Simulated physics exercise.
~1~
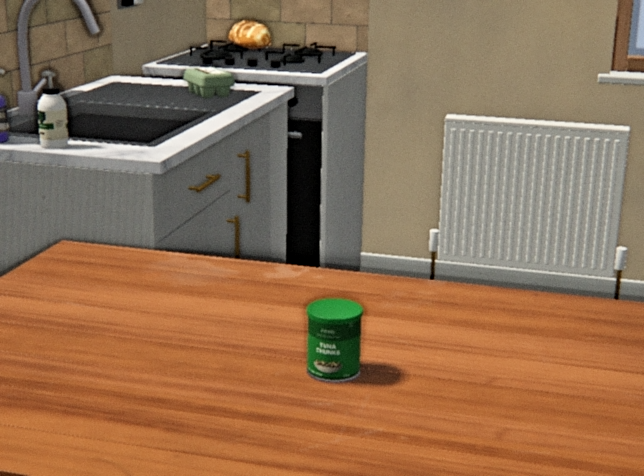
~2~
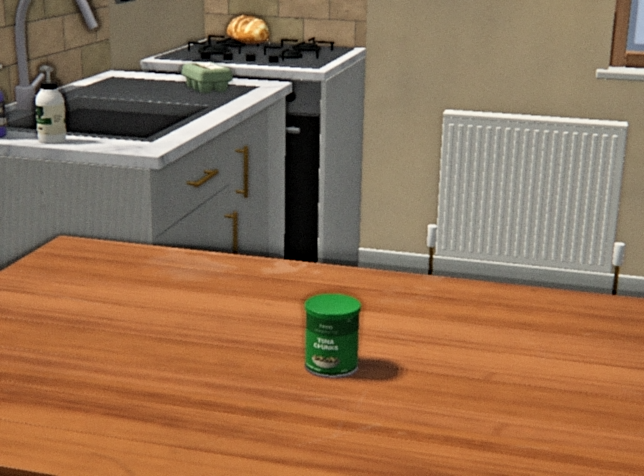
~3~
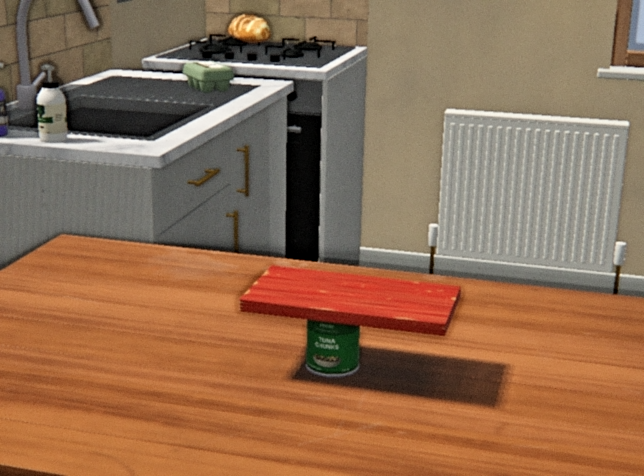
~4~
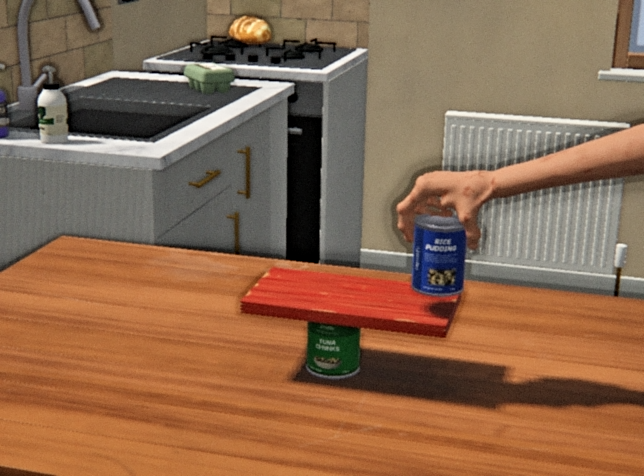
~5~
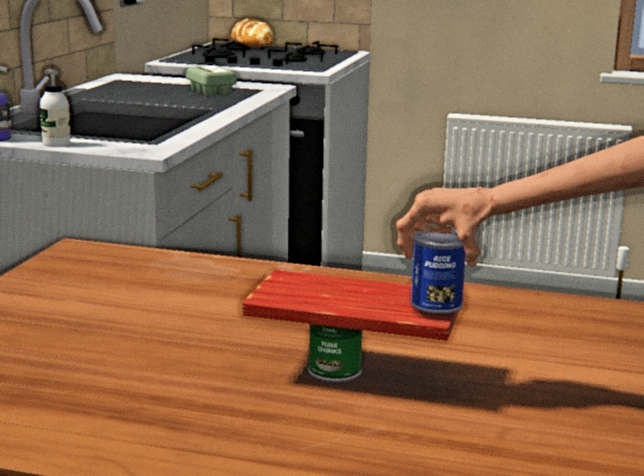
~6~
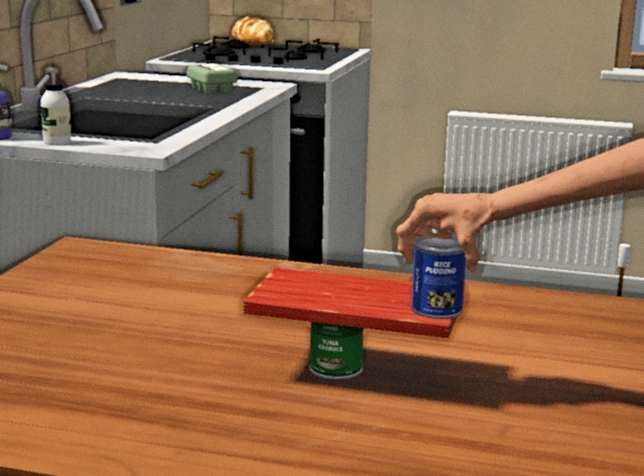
At the start, a green tin stands alone on a wooden table in a kitchen. Then a red board is lying across the top of the tin. A hand reaches in from the right with a blue tin, lowers it slightly onto the board's right end and keeps hold of it.
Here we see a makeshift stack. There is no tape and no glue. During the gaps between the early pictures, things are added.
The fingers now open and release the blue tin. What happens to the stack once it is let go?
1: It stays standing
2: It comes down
The answer is 2.
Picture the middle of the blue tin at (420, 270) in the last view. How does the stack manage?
Topples.
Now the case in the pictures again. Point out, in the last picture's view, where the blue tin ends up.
The object finishes somewhere near (494, 374).
Then, 0.30 s on from there, blue tin now fallen; red board turned 40° from how it was put.
Then, 0.40 s on from there, red board turned 52° from how it was put.
Then, 0.70 s on from there, red board turned 35° from how it was put.
In the end, fallen, blue tin; toppled in the stack, red board; green tin unmoved. At the end, from the last picture's camera, blue tin near (494, 375). The stack gives way.
